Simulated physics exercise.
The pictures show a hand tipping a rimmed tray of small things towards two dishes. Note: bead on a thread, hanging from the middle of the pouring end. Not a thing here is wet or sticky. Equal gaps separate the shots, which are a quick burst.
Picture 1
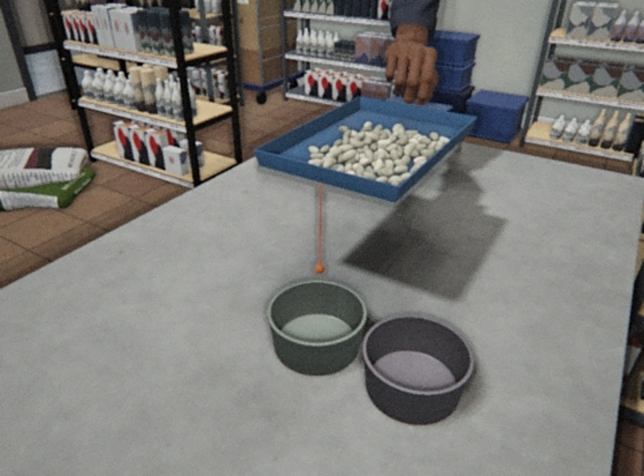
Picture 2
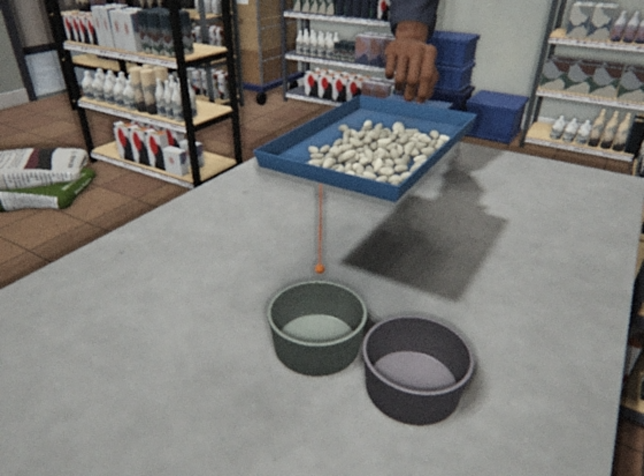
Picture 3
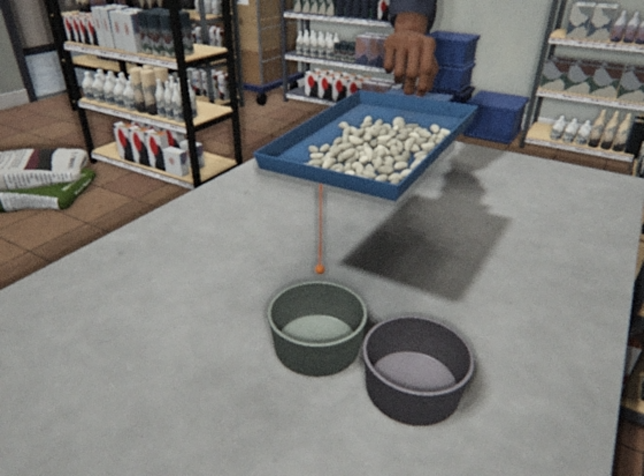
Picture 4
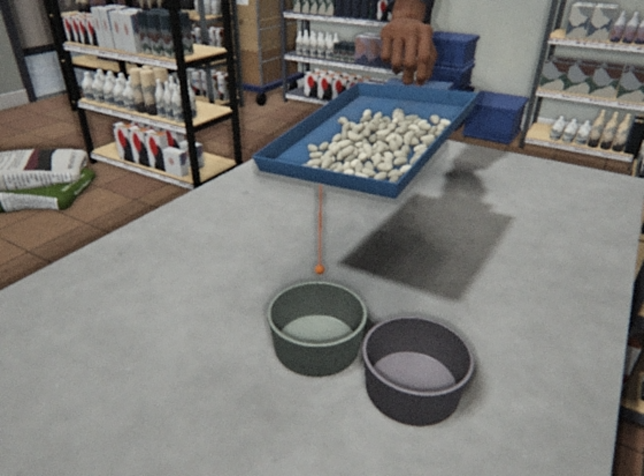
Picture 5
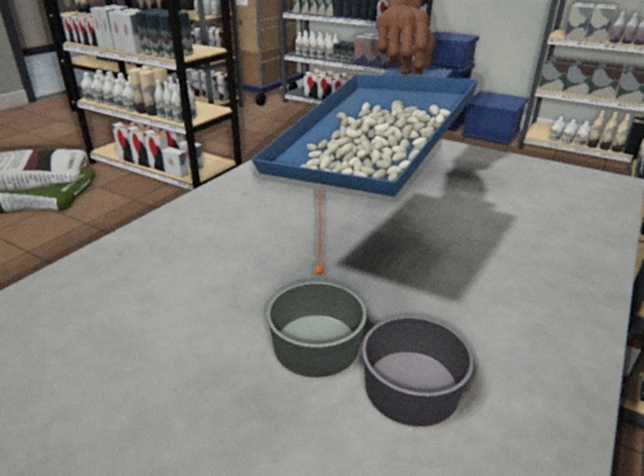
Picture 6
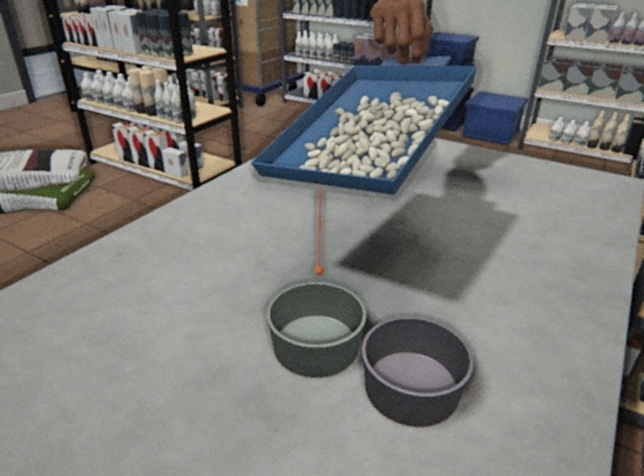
A hand raised the far end of a blue tray of white beans little by little above two empty dishes, and the tray slanted more towards its left front corner while the beans stayed heaped inside.
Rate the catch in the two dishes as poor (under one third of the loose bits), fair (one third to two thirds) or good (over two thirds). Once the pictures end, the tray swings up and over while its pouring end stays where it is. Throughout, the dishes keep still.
Poor.
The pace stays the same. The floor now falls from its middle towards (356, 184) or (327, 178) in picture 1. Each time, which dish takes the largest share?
The first tilt favours the left-side dish and the second the left-side dish.
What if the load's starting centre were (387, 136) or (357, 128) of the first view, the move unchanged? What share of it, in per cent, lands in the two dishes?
Estimate: 10 % first, 0 % second.
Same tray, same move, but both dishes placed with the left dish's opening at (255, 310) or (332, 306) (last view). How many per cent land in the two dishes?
40, then 10 %.
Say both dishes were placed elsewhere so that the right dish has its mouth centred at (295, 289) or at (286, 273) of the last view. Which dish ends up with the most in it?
Tries in order: The one to the right, the one to the right.
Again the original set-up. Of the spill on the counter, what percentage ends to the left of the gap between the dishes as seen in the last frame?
It amounts to some 100 percent.
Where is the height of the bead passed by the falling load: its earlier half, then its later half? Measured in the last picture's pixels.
Initially about (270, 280); subsequently about (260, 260).
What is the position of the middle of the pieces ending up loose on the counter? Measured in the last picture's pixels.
It's centred close to pixel (245, 311).
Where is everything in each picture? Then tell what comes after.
The first picture shows corners of the pouring end at (259, 149) and (397, 184), level; middle of the load at (380, 154), white beans; left dish at (290, 353); right dish at (394, 401); bead on its thread at (320, 269).
The second picture shows corners of the pouring end at (258, 150) and (397, 184), level; middle of the load at (380, 154).
The third picture shows corners of the pouring end at (258, 152) and (396, 183), tipped barely, lowest at the left corner; middle of the load at (380, 151).
The fourth picture shows corners of the pouring end at (257, 155) and (395, 181), tipped a little, lowest at the left corner; middle of the load at (379, 146).
The fifth picture shows corners of the pouring end at (256, 158) and (393, 179), tipped a little, lowest at the left corner; middle of the load at (378, 142).
The sixth picture shows corners of the pouring end at (255, 161) and (391, 178), tipped clearly, lowest at the left corner; middle of the load at (377, 137); left dish at (290, 355); right dish at (393, 403).
Soon, tray tipped steeply; nearly all on the tray; a stray few outside both; a stray few in the air.
A while on, tray tipped right over; nearly all on the tray; a small part outside both.
Towards the end, tray tipped past a quarter turn; about a quarter in the left dish; most outside both.
Finally, tray tipped past a quarter turn; none in the right dish; about a quarter in the left dish; most outside both.
